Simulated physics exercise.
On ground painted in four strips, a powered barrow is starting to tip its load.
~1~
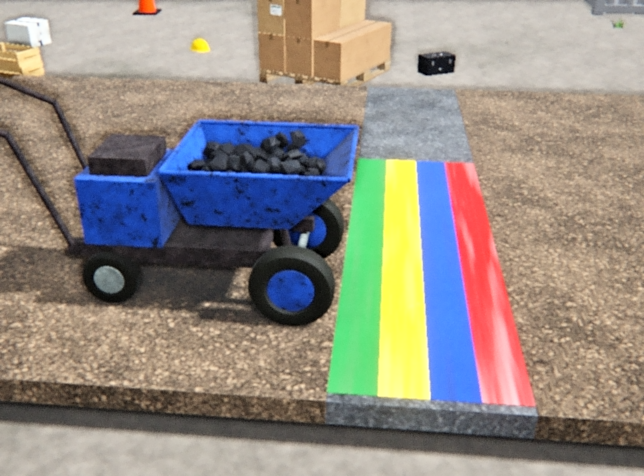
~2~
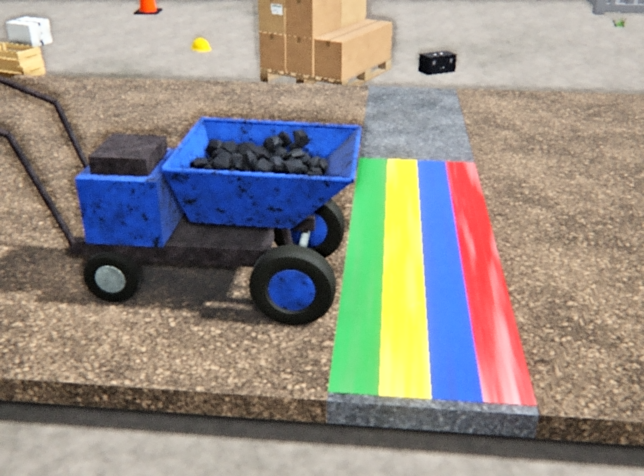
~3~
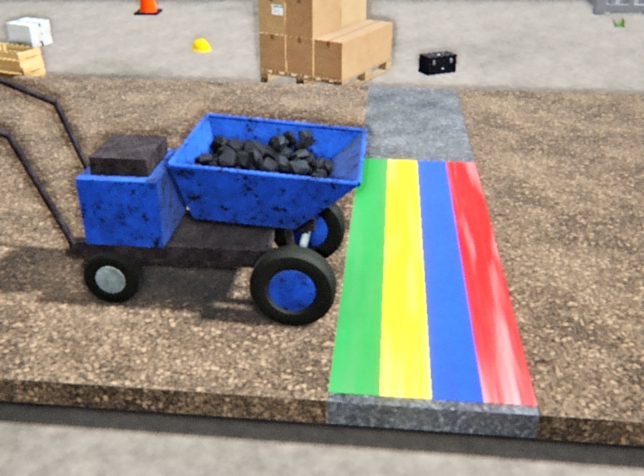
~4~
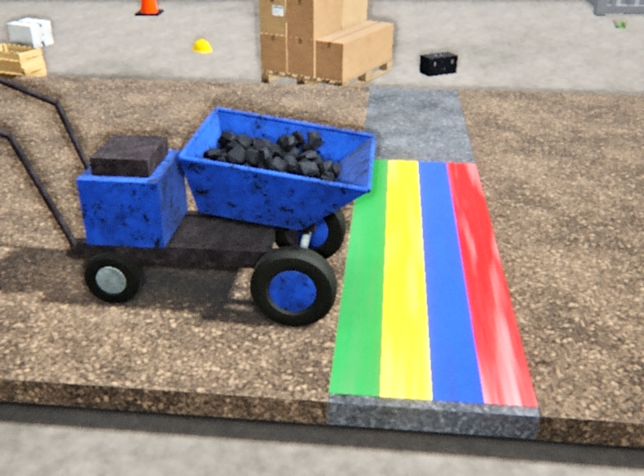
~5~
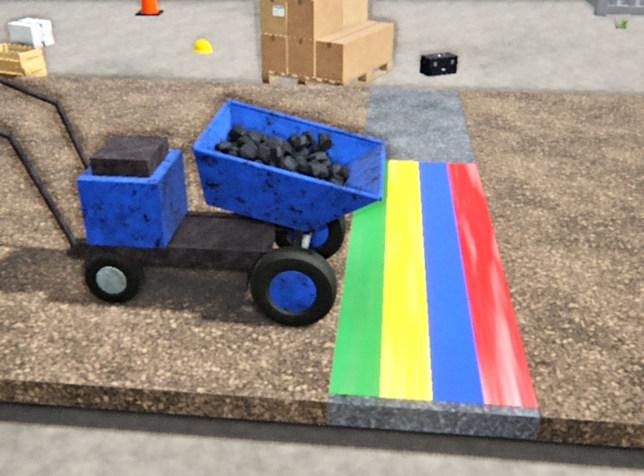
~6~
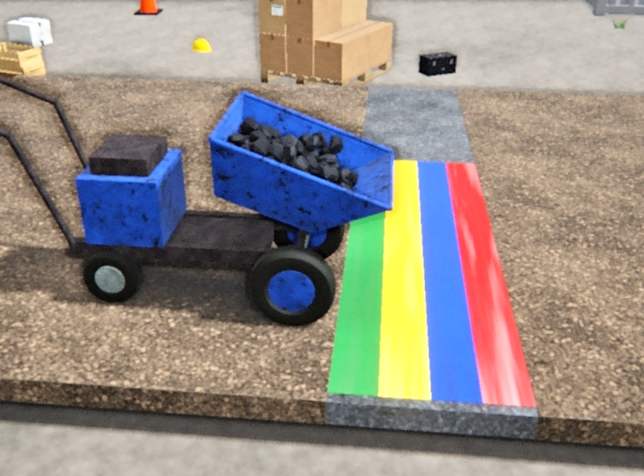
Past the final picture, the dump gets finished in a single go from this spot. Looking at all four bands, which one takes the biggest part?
That would be the blue band.
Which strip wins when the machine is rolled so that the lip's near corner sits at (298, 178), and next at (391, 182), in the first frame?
First attempt: The strip in yellow. Second attempt: That red strip.
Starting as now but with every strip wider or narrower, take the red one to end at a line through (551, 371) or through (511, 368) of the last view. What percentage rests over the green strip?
The first one comes out at 0 percent, while the second comes out at 0 percent.
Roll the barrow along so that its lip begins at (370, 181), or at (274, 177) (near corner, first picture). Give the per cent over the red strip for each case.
Roughly 30 and 0 percent respectively.
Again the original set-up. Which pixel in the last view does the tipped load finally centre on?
Roughly at (466, 296), give or take.
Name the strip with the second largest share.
The red one.
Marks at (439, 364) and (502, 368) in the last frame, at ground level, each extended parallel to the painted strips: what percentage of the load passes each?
70 and 20 in a hundred.
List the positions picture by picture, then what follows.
Lip of the skip at (348, 181), level; top of the load at (247, 161), lumps of coal; green strip at (356, 353); yellow strip at (404, 356); blue strip at (452, 359); red strip at (500, 362), in the first frame.
Lip of the skip at (351, 181), level; top of the load at (250, 160), in the second frame.
Lip of the skip at (358, 185), tipped barely; top of the load at (243, 162), in the third frame.
Lip of the skip at (368, 191), tipped a little; top of the load at (252, 160), in the fourth frame.
Lip of the skip at (379, 199), tipped a little; top of the load at (243, 155), in the fifth frame.
Lip of the skip at (390, 209), tipped clearly; top of the load at (255, 149); green strip at (357, 354); yellow strip at (404, 357); blue strip at (452, 360); red strip at (501, 363), in the sixth frame.
Soon, skip tipped steeply; all in the skip.
A while on, skip tipped steeply; about two thirds in the skip; about a quarter over the blue strip; a stray few over the red strip.
Towards the end, skip tipped right over; about a quarter in the skip; a stray few over the yellow strip; about a third over the blue strip; about a quarter over the red strip; a small part off the paint.
Finally, skip tipped right over; about a quarter in the skip; none over the green strip; a stray few over the yellow strip; about a third over the blue strip; about a quarter over the red strip; a small part off the paint.
